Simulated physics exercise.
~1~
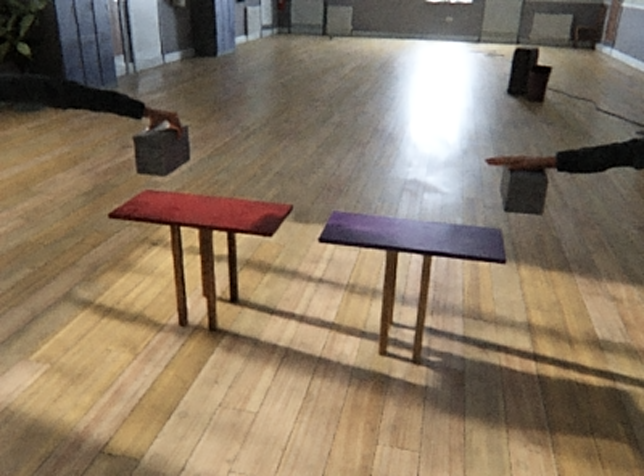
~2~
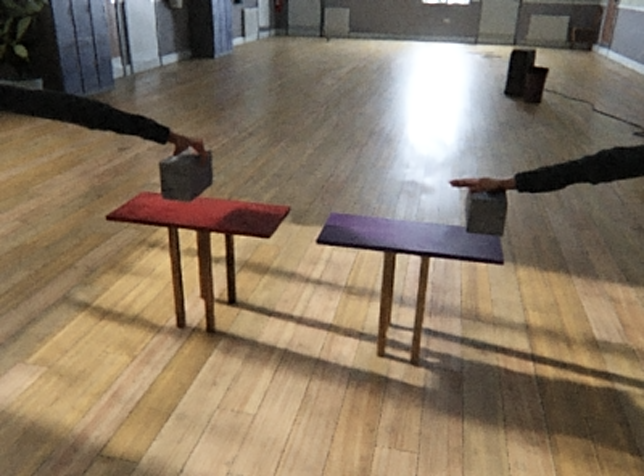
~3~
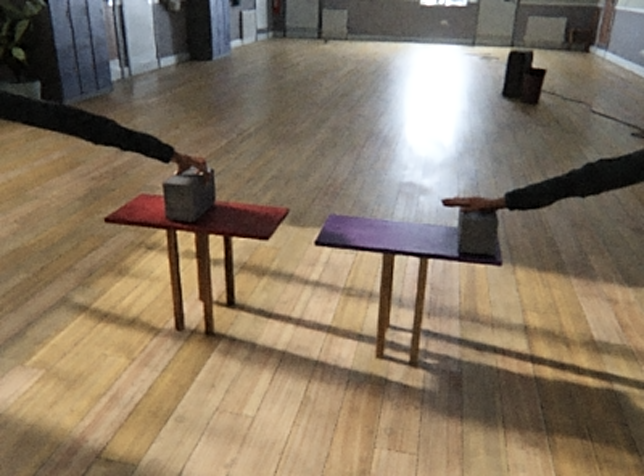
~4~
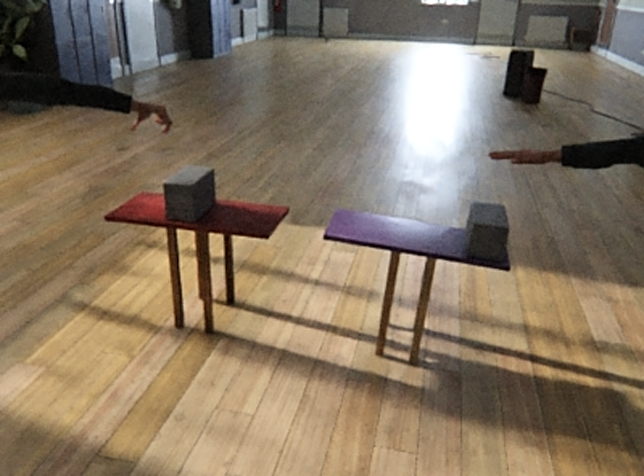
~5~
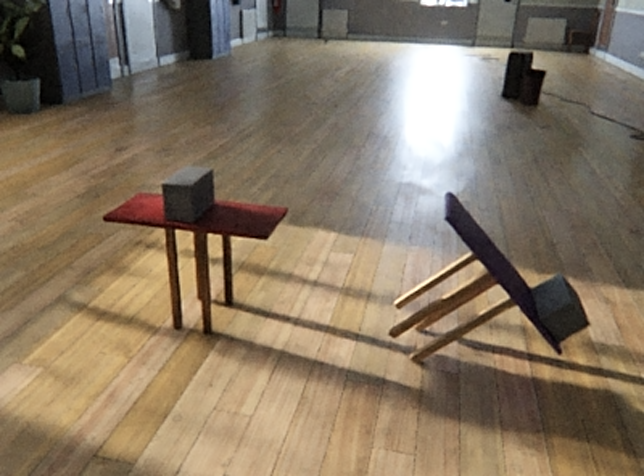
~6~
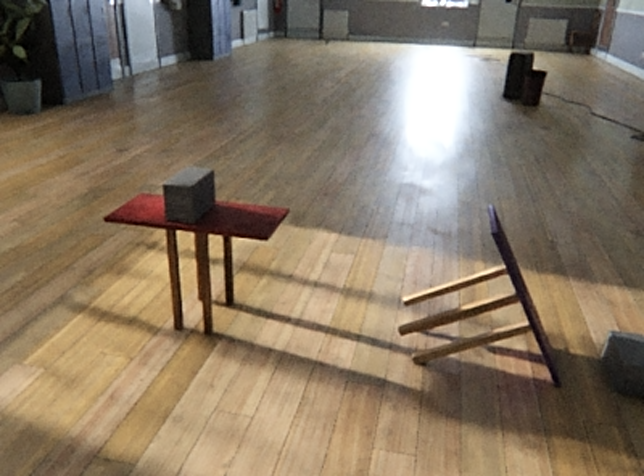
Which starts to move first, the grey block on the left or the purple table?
The grey block on the left moves first, as the hand brings it down toward the red table. The purple table only tips over later, after the hands have let go of the blocks.
